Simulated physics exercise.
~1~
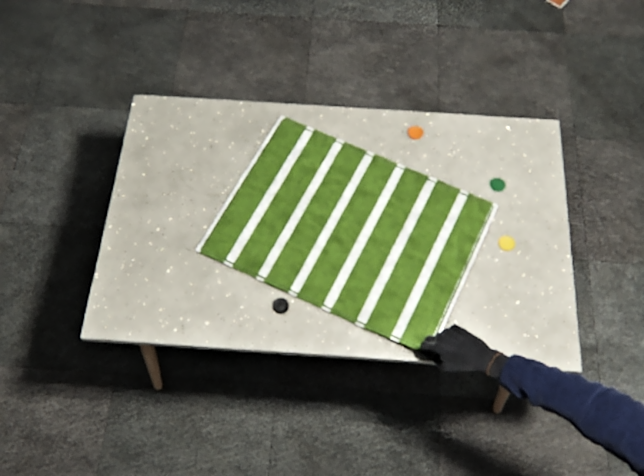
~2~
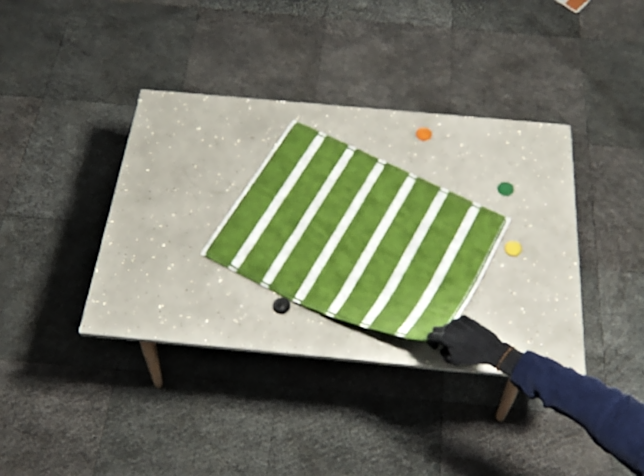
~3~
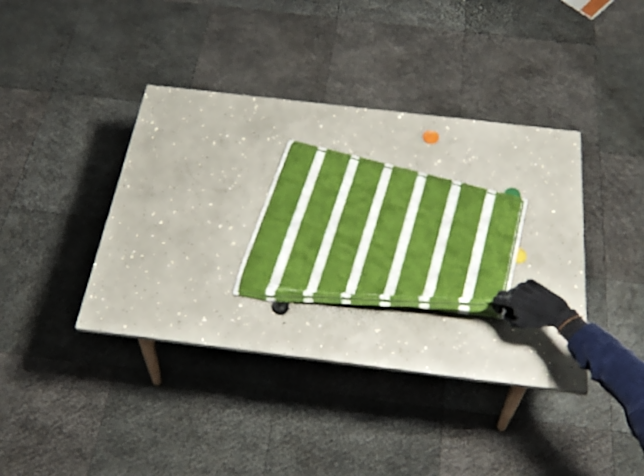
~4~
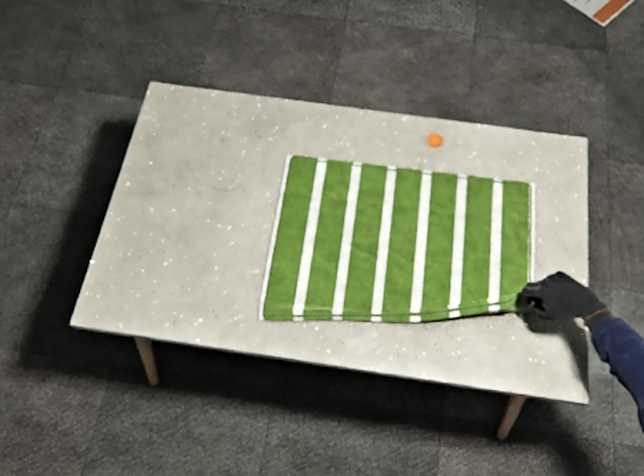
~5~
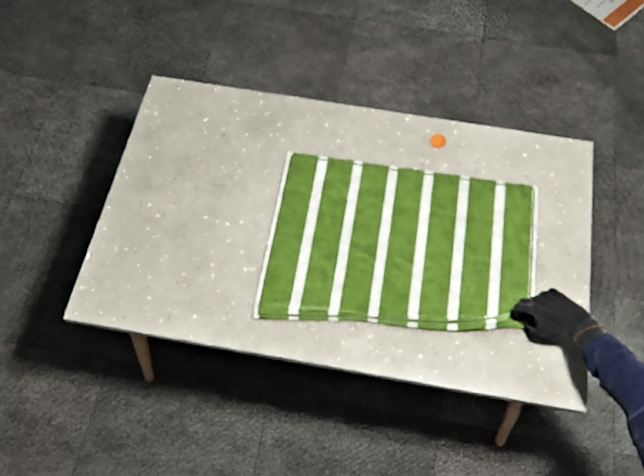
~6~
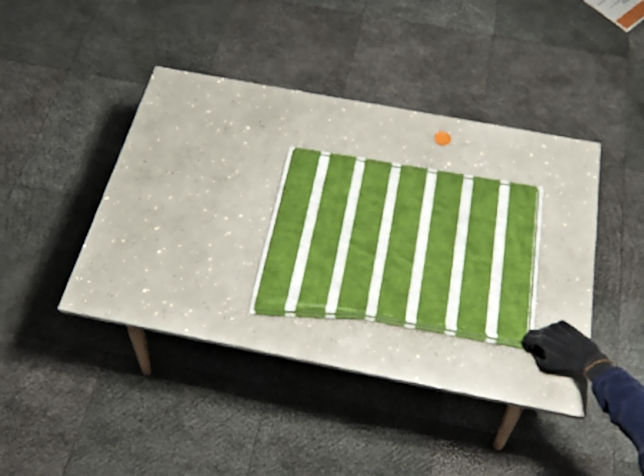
A green striped cloth is pulled right by a gloved hand, covering all but the orange disc.
